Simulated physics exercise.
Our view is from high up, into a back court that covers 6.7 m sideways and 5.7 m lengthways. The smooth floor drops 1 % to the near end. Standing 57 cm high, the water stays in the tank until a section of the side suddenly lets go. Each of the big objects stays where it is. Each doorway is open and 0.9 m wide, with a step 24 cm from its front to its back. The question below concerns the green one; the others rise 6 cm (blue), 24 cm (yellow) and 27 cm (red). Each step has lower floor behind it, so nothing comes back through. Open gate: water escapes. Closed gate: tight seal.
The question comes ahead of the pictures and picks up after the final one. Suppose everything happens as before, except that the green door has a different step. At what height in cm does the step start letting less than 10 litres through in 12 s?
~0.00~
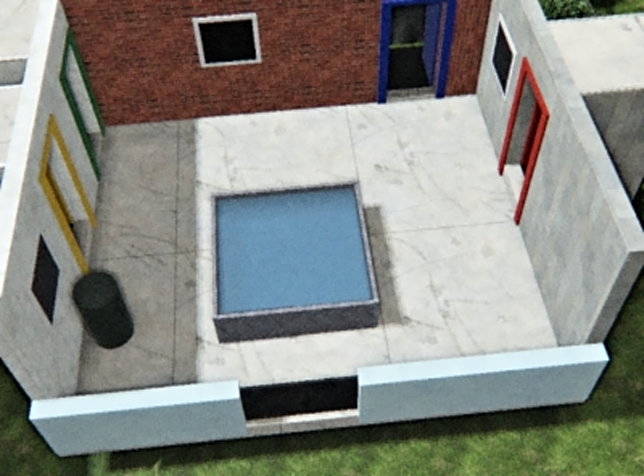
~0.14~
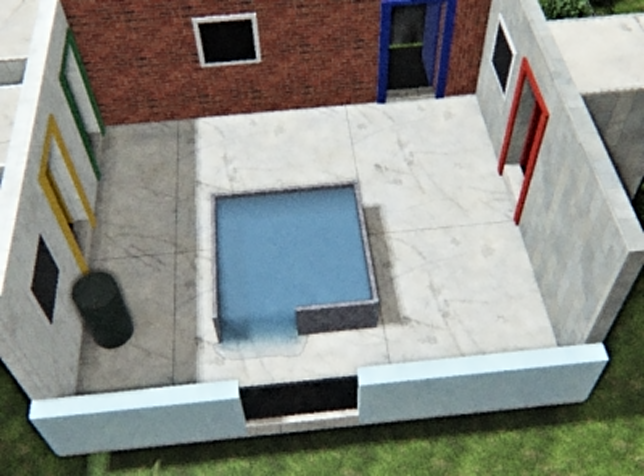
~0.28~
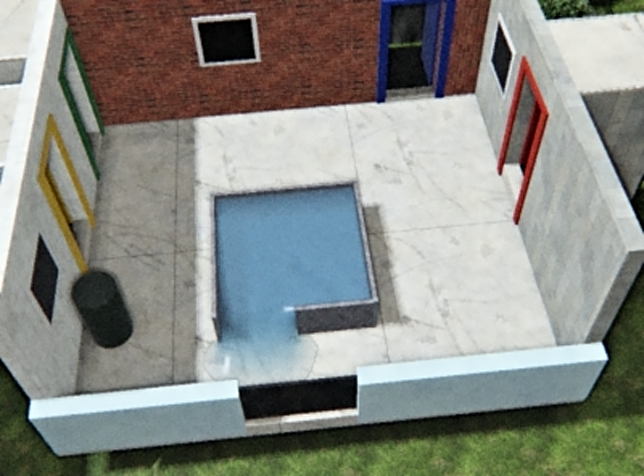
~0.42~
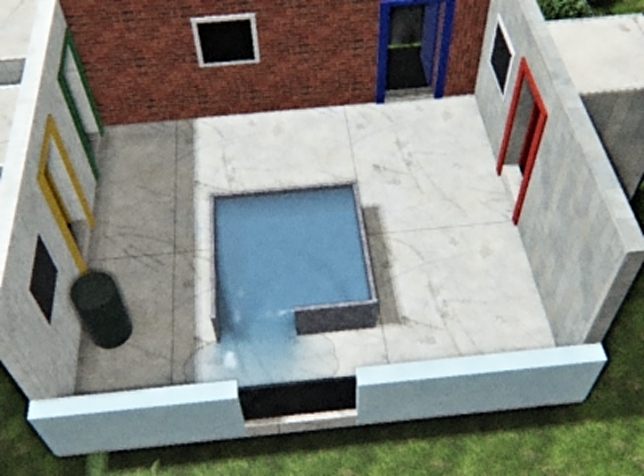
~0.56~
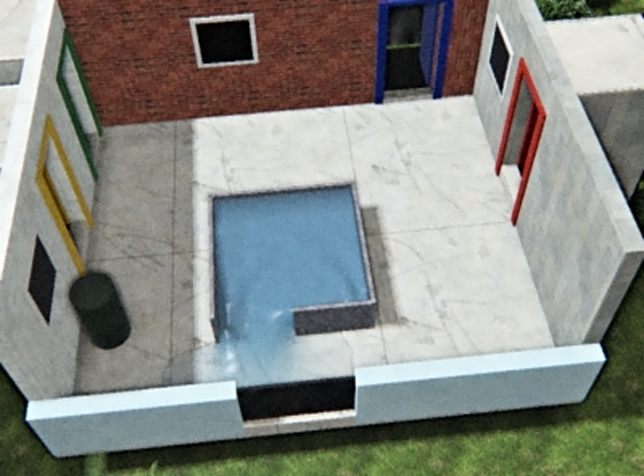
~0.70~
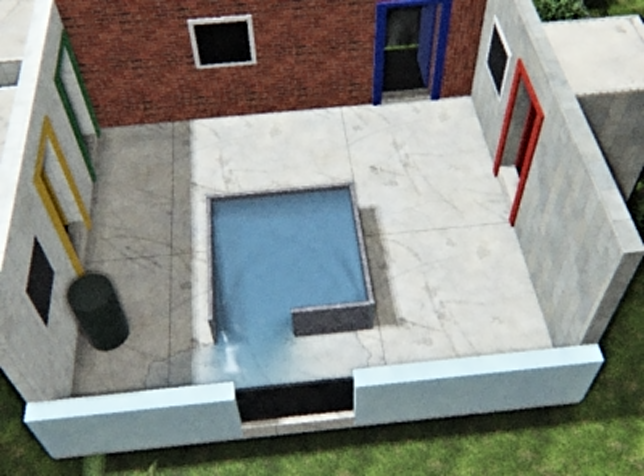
At about 10 cm.
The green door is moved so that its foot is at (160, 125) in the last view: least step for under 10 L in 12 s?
Close to 9.5 cm at the least.
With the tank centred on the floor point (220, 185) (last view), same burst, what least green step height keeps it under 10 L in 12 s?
You'd need some 6.5 cm.
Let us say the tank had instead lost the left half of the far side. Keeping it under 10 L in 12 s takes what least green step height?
In that case you'd want it roughly 26 cm high.
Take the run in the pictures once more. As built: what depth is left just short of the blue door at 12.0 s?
7.5 cm.
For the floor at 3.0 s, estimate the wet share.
Approximately 40 % of the floor.
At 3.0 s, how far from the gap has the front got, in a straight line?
Roughly 4.4 metres.
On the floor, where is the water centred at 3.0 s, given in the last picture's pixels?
My guess is close to (274, 313).
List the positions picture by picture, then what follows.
In the first frame, the tank at (290, 248) is whole and still, 57 cm deep; the green door at (85, 112) is dry.
In the second frame, water pours out at (259, 329) and has run 0.3 m, to (277, 351); about 11 cm deep outside, 57 cm at the back.
In the third frame, the gap is at (259, 329), the front 0.7 m out at a hidden place; the back of the tank holds 57 cm.
In the fourth frame, water pours out at (258, 330) and has run 1.1 m, to a hidden place; about 8 cm deep outside, 57 cm at the back.
In the fifth frame, water pours out at (257, 330) and has run 1.2 m, to a hidden place; about 9 cm deep outside, 57 cm at the back.
In the sixth frame, the front is at a hidden place, 1.4 m from the gap at (255, 331); 2.3 m2 of floor is wet, 54 cm left at the back; 4.4 m in a straight line remain to the green door at (80, 114).
After 1.4 s water covers 15 % of the floor, deepest (46 cm) near (245, 411); it has not reached the green door.
After 3.0 s water covers 40 % of the floor, deepest (38 cm) near (70, 417); it has not reached the green door.
After 12.0 s water covers 100 % of the floor, deepest (12 cm) near (203, 263); 6 cm at the green door, 2 litres in over its 12 cm step.
At the green door as built, the water arrived by 3.2 s and peaked near 14 cm at 7.2 s.
With a step of 8 cm, 23 litres would have come in within the 12 s; with 11 cm, 5 litres. So under 10 litres takes about 10 cm.
